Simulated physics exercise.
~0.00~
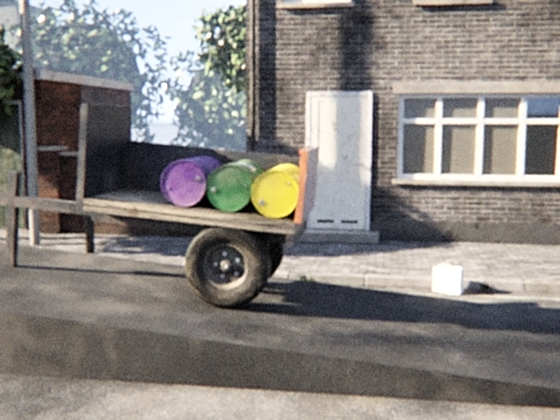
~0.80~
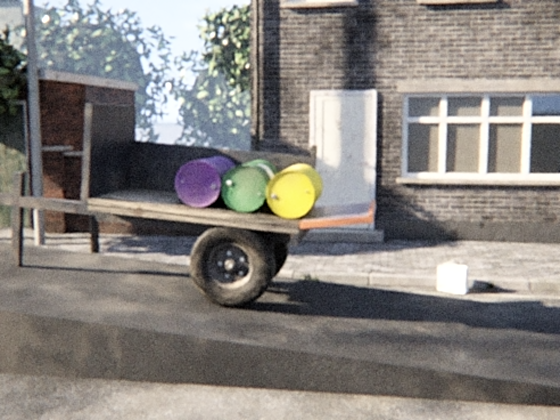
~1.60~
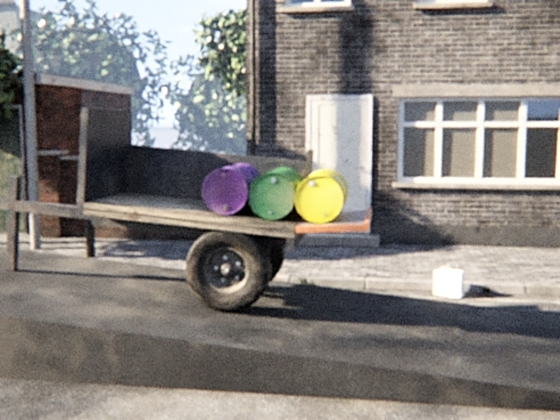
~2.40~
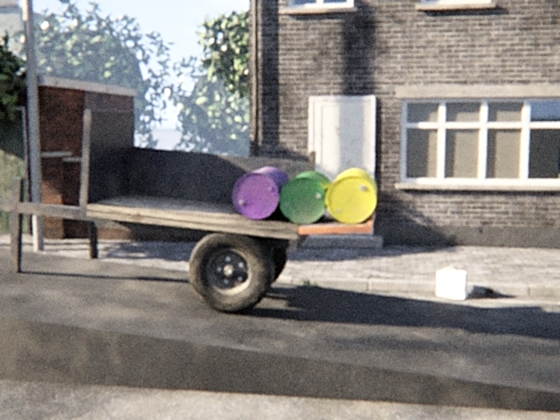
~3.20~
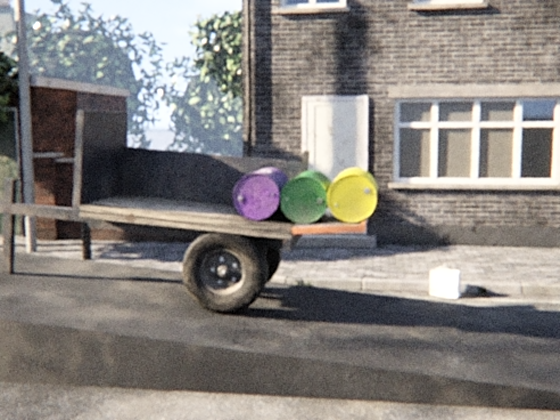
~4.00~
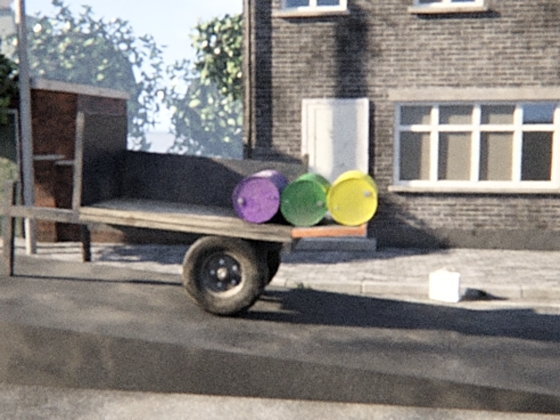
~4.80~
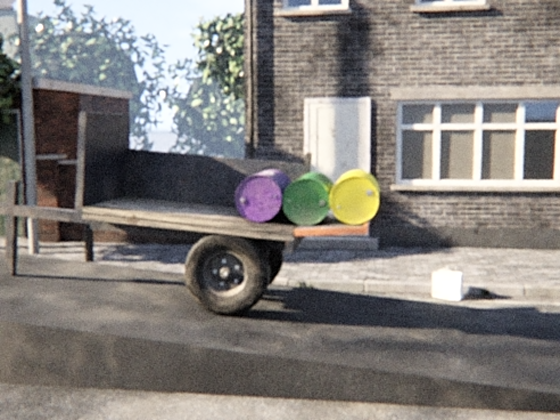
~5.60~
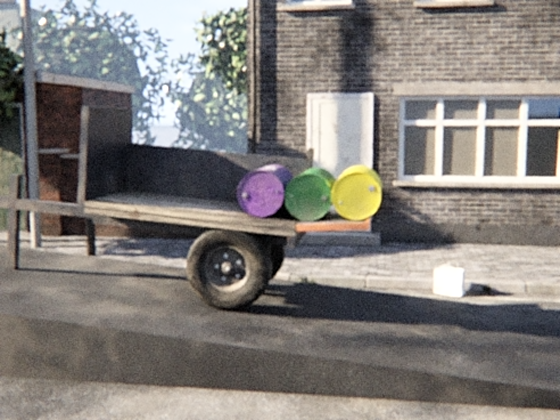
The clip opens on a wooden trailer parked on a gently sloping road before a brick house, with purple, green and yellow drums lying side by side against its upright tailgate. The tailgate swings down to the right and stops nearly level with the bed. The three drums roll right together, the yellow one leading onto the lowered gate. They come to a stop near the tail end, yellow close to the outer edge, green beside it and purple still on the bed. None of them falls off, and they stay resting in a row as the view sways slightly.
